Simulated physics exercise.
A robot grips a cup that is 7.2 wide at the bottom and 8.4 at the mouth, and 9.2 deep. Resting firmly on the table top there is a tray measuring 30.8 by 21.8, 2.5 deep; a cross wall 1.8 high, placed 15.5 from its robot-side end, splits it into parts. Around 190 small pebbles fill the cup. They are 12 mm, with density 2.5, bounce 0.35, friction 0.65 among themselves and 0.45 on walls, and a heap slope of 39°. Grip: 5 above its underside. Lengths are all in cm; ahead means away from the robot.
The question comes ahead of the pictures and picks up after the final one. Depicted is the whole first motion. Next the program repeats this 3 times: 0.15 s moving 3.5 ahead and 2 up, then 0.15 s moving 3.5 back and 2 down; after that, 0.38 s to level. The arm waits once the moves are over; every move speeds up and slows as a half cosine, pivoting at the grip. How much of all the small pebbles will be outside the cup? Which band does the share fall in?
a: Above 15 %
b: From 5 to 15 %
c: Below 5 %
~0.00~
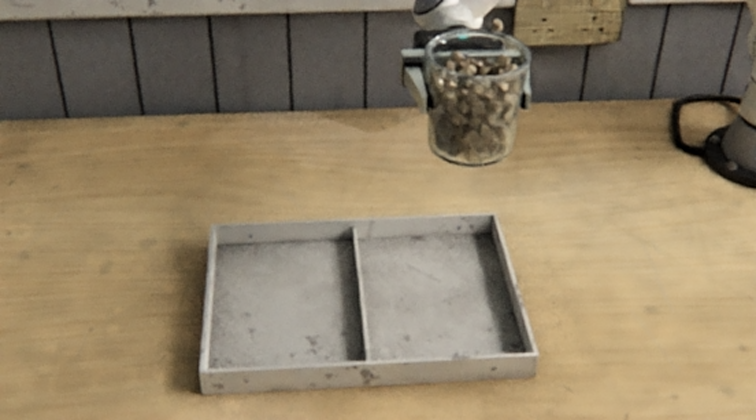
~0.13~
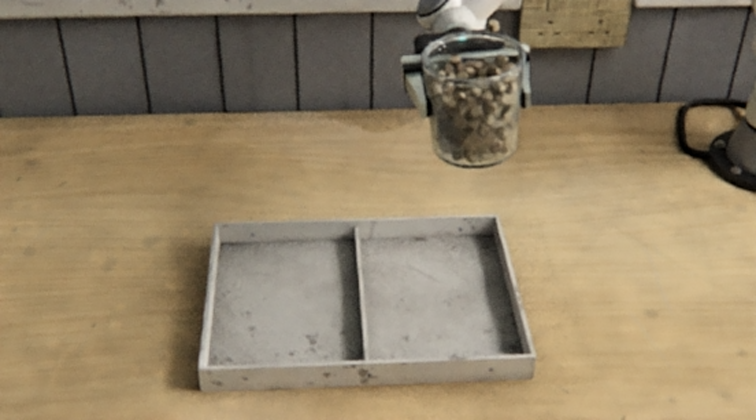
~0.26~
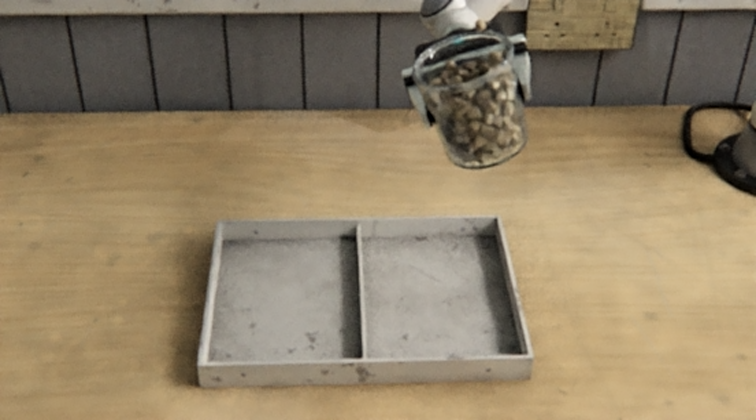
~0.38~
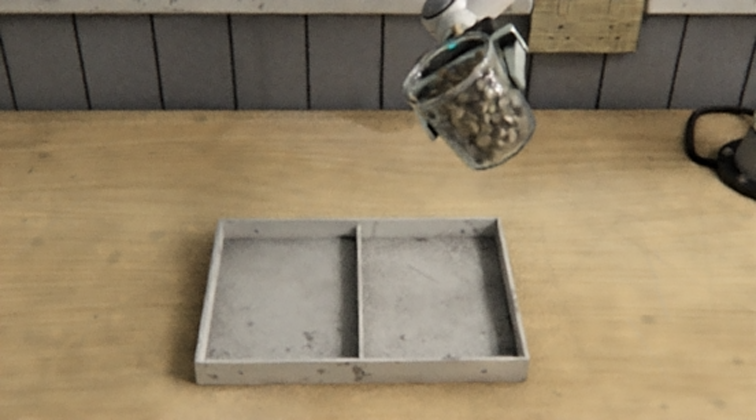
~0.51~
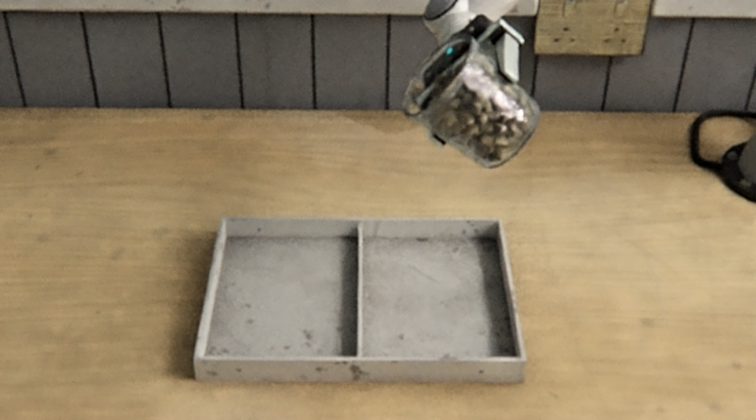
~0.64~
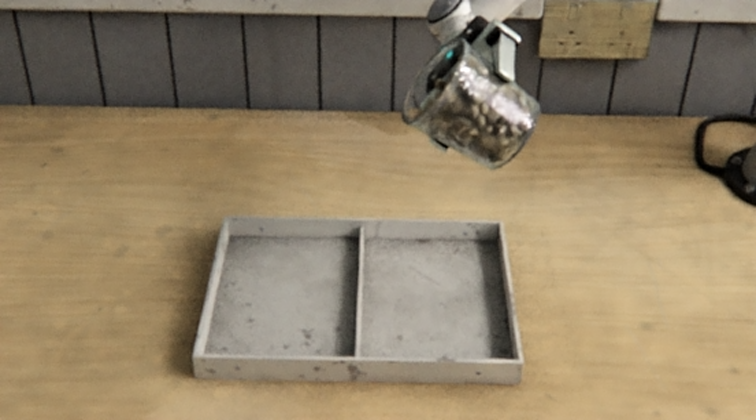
Option b: From 5 to 15 %.
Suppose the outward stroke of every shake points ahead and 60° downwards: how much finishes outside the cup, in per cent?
About 0 per cent.
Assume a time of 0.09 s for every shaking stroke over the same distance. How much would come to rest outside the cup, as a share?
Around 55 percent.
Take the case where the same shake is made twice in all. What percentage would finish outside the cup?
Roughly 10 in a hundred.
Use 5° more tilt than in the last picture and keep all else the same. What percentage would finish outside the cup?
Then something close to 15 in a hundred.
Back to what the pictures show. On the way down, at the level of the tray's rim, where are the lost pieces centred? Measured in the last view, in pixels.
Close to pixel (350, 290).
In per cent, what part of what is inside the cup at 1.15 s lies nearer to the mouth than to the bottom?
Mouth half: Close to 45 per cent.
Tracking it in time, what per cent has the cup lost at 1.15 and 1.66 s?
First it's 5 percent, and after that 10 percent.
After 1.15 s, tilted 54° forward, highest piece 28 above the table; 179 in the cup, 6 in the far-side part, 5 in the robot-side part, 1 in flight or on a rim.
After 1.66 s, tilted 41° forward, highest piece 26 above the table; 171 in the cup, 11 in the far-side part, 9 in the robot-side part.
After 2.12 s, level, highest piece 29 above the table; 171 in the cup, 11 in the far-side part, 9 in the robot-side part.
After 3.17 s, level, highest piece 29 above the table; 171 in the cup, 11 in the far-side part, 9 in the robot-side part.
In the end, 171 in the cup, 11 in the far-side part, 9 in the robot-side part. That is 10 % outside the cup.
